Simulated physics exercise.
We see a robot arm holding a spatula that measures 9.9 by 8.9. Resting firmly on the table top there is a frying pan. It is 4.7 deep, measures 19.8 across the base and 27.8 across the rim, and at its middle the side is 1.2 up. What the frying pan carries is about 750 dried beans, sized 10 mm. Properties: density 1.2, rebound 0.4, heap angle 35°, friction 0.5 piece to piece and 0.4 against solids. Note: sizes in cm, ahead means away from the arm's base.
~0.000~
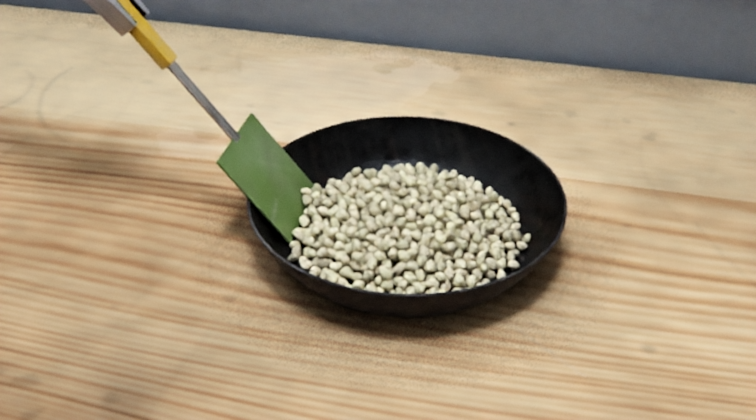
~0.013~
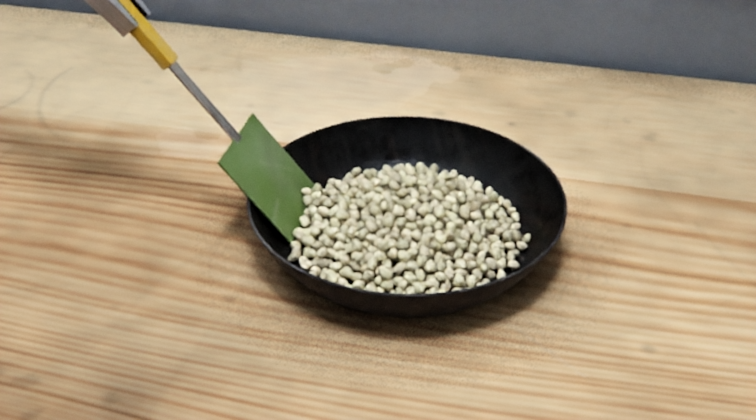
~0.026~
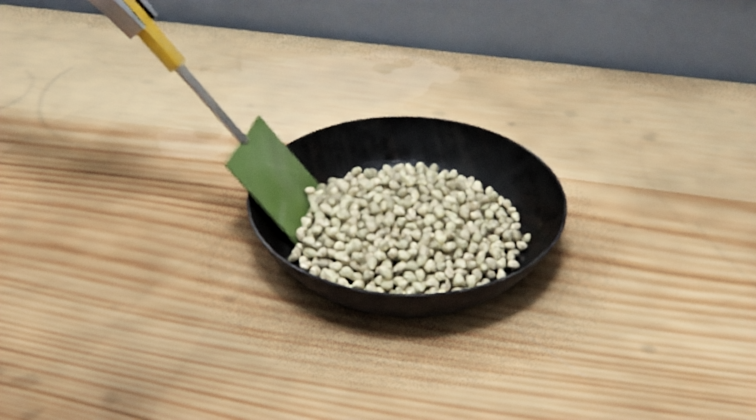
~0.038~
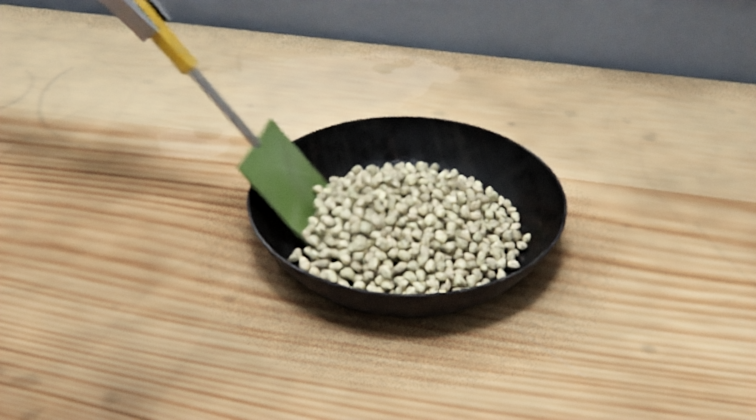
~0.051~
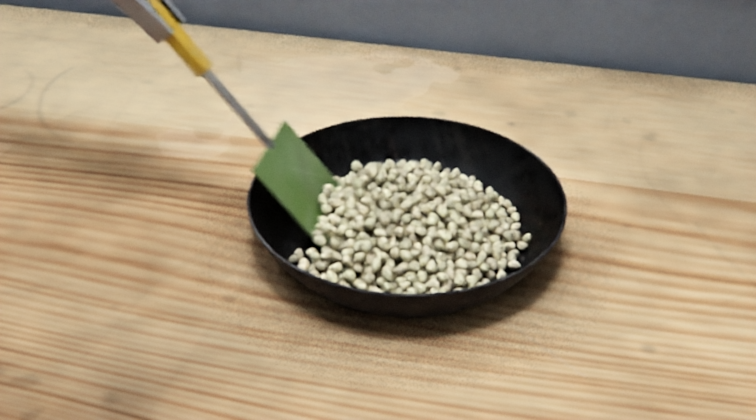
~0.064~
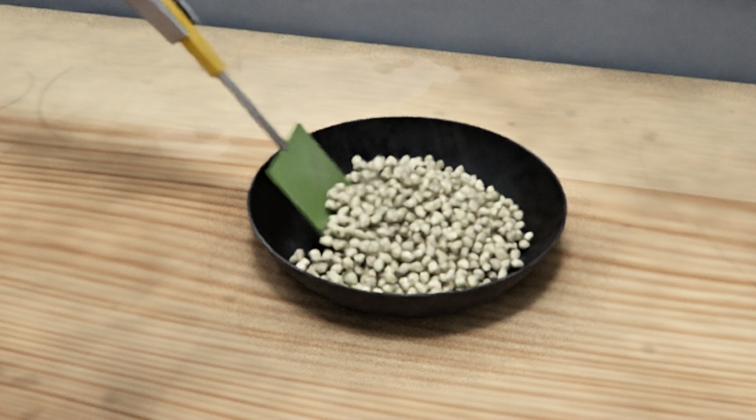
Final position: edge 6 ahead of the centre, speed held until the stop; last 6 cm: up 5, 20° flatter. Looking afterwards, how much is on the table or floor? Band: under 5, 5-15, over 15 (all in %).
5-15 %.
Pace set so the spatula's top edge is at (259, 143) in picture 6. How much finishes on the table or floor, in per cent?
0 %.
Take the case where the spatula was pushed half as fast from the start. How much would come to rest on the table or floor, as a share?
I'd expect near 0 per cent.
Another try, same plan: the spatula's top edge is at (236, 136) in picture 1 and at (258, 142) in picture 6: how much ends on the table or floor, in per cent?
Around 0 per cent finishes on the table or floor.
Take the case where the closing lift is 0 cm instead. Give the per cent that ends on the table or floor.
I'd say close to 0 per cent.
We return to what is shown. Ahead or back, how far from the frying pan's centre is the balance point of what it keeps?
It sits some 4.5 centimetres ahead of centre.
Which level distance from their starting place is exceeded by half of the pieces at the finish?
About 4 cm.
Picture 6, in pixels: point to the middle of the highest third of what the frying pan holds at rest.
Around (496, 224).
By 0.10 s, sloping 51°, highest piece 6 above the table; 750 in the frying pan.
By 0.13 s, sloping 44°, highest piece 6 above the table; 750 in the frying pan.
By 0.35 s, sloping 31°, highest piece 5 above the table; 676 in the frying pan, 73 on the table or floor, 1 on the blade or in flight.
By 1.40 s, sloping 31°, highest piece 5 above the table; 676 in the frying pan, 74 on the table or floor.
Final count, 676 in the frying pan, 74 on the table or floor. That is 10 % on the table or floor.
